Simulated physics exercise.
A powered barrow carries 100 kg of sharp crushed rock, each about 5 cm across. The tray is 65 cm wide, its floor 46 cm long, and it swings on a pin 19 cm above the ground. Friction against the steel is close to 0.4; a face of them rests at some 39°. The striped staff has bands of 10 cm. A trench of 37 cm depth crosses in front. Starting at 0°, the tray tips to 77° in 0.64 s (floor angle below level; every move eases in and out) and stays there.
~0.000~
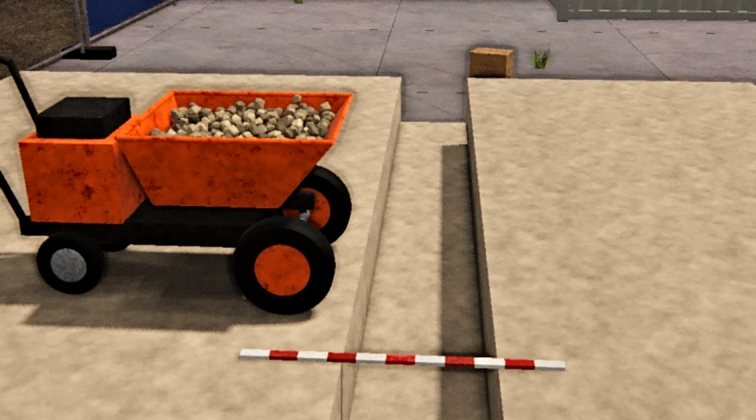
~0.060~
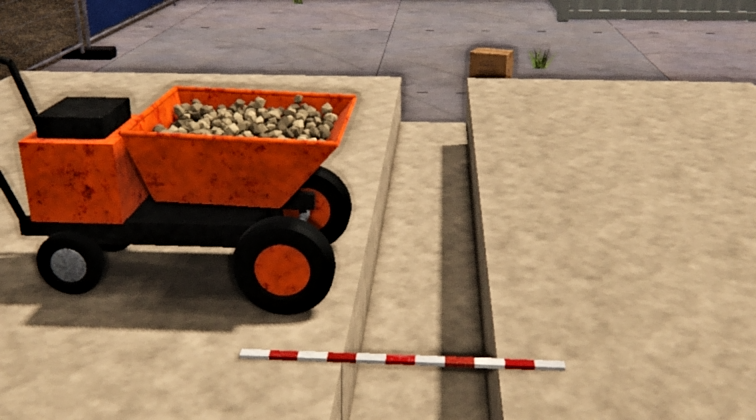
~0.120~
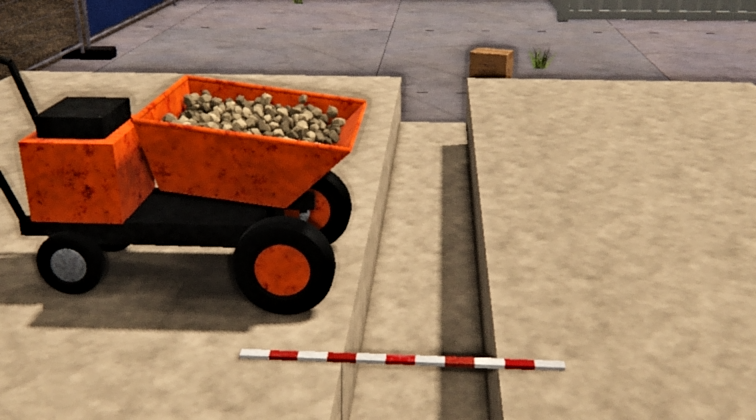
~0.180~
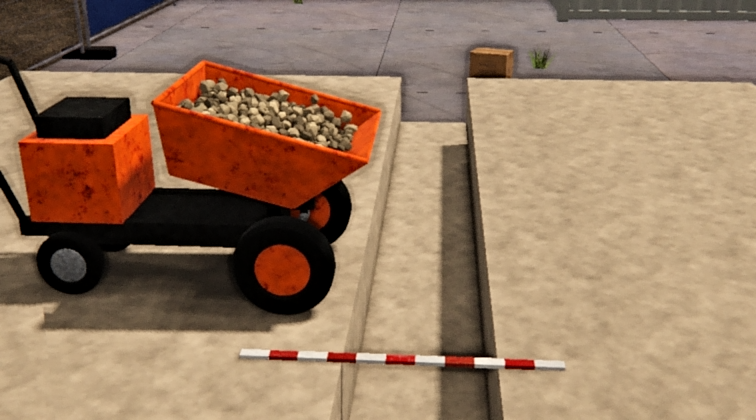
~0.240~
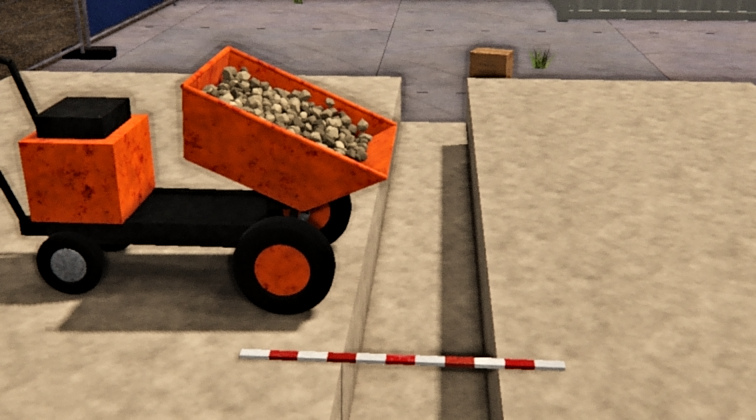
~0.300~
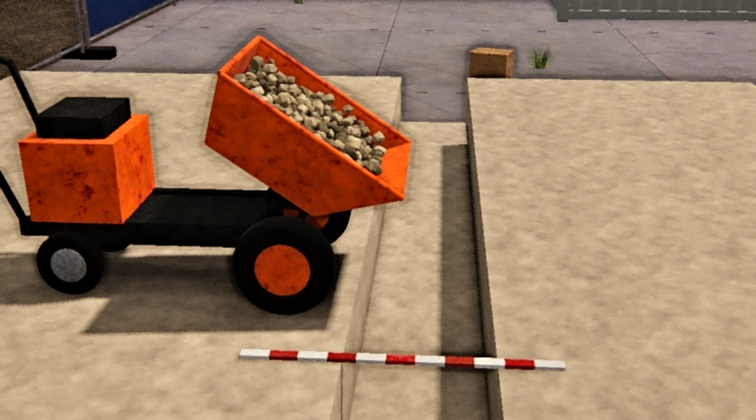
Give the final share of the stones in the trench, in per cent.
About 78 per cent.
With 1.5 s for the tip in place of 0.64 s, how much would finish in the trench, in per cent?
Then about 95 per cent.
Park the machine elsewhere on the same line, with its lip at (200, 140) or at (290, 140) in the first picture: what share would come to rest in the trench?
First some 65, then 100 per cent.
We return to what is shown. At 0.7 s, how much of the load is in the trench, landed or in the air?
Some 30 per cent.
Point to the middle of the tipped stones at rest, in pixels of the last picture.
Around (463, 342).
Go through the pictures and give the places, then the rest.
In the first frame, lip at (332, 143), floor tilted 0°, highest stones at (267, 112).
In the second frame, lip at (337, 145), floor tilted 2°, highest stones at (248, 111); the stones move at 0.4 m/s on average.
In the third frame, lip at (350, 151), floor tilted 7°, highest stones at (214, 101); the stones move at 0.8 m/s on average.
In the fourth frame, the tray is at 15°, its lip at (367, 162); the top of the load is at (221, 91); the stones move at 1.1 m/s on average.
In the fifth frame, the tray is at 24°, its lip at (386, 178); the top of the load is at (236, 79); the stones move at 1.3 m/s on average.
In the sixth frame, the tray is at 35°, its lip at (403, 199); the top of the load is at (260, 70); the stones move at 1.4 m/s on average.
After 0.5 s the floor is at 65°; 100 % in the tray; the foremost stones are at (420, 220).
After 0.7 s the floor is at 77°; 60 % in the tray, 32 % in the trench, 8 % past the trench; the foremost stones are at (519, 283).
After 1.1 s the floor is at 77°; 12 % in the tray, 66 % in the trench, 22 % past the trench; the foremost stones are at (673, 281).
After 3.0 s the floor is at 77°; 0 % in the tray, 78 % in the trench, 22 % past the trench; the foremost stones are at (734, 283).
